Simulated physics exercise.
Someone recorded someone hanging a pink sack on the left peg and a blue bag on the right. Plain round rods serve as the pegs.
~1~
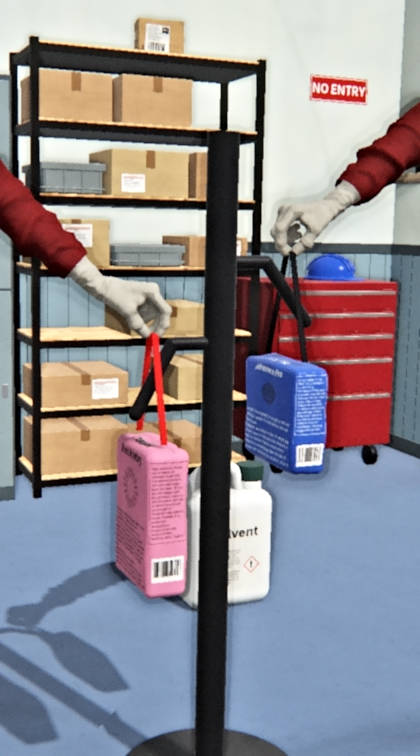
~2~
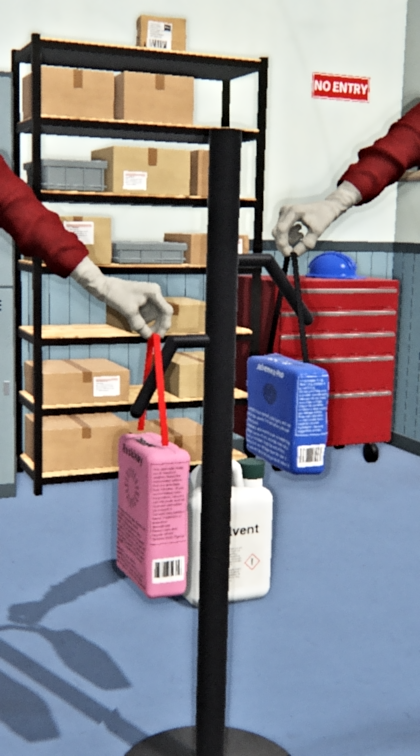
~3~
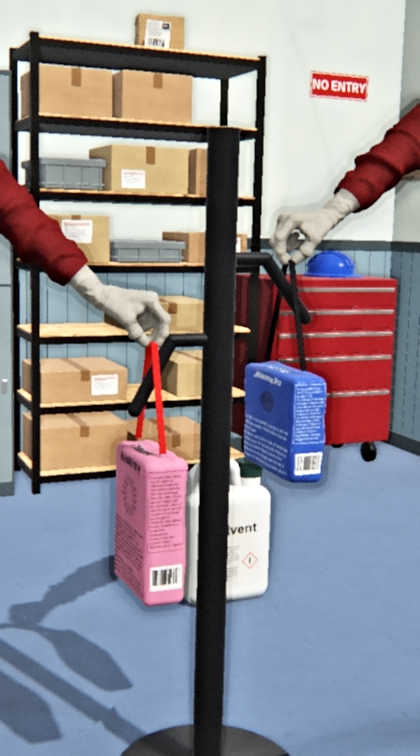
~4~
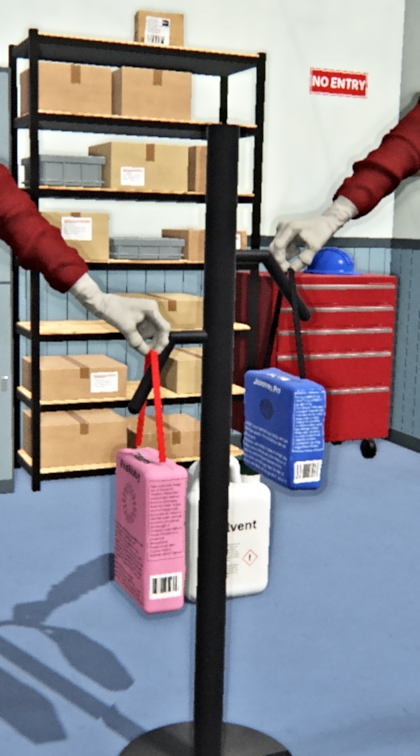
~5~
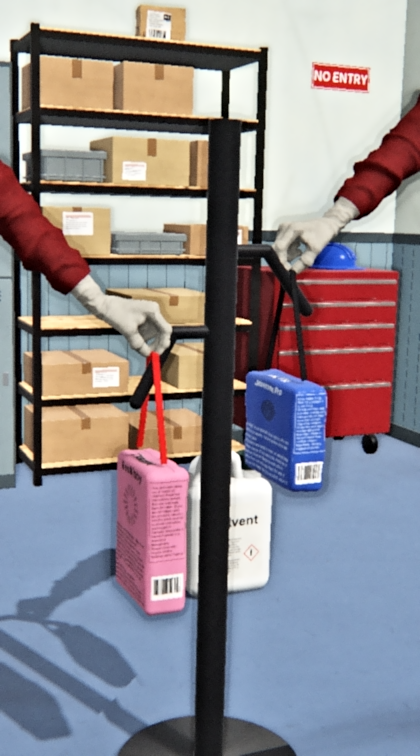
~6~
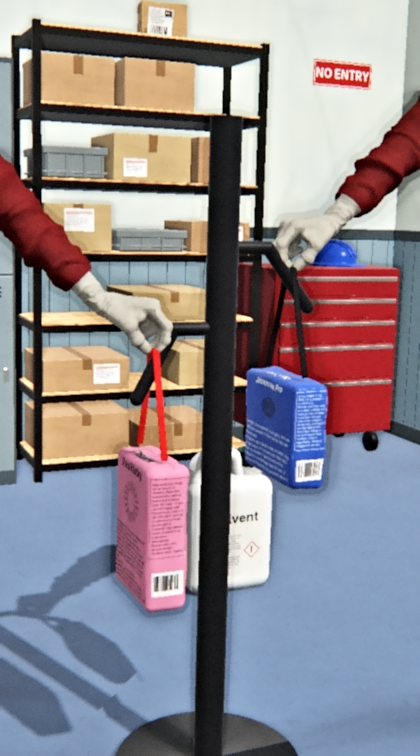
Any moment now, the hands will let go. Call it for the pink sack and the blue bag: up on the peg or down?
Pink sack down, blue bag down.
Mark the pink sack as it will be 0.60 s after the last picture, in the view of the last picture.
Near (147, 720) at that time.
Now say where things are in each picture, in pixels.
In the first picture, pink sack (150, 513); blue bag (284, 412); left peg tip (136, 414); right peg tip (306, 322).
In the second picture, pink sack (151, 513); blue bag (285, 412).
In the third picture, pink sack (149, 521); blue bag (283, 420).
In the fourth picture, pink sack (149, 528); blue bag (282, 427).
In the fifth picture, pink sack (150, 529); blue bag (284, 429).
In the sixth picture, pink sack (151, 526); blue bag (284, 426); left peg tip (137, 399), sloping steeply down; right peg tip (307, 307), sloping steeply down.
Then, 0.30 s later than the last view, pink sack on the floor near (148, 656); blue bag falling near (279, 552).
Then, 0.60 s later than the last view, pink sack on the floor near (147, 720); blue bag on the floor near (213, 719).
Then, 1.00 s later than the last view, pink sack on the floor near (149, 719); blue bag on the floor.
Finally, pink sack on the floor near (147, 720); blue bag on the floor. The pink sack comes down and the blue bag slips off its peg.
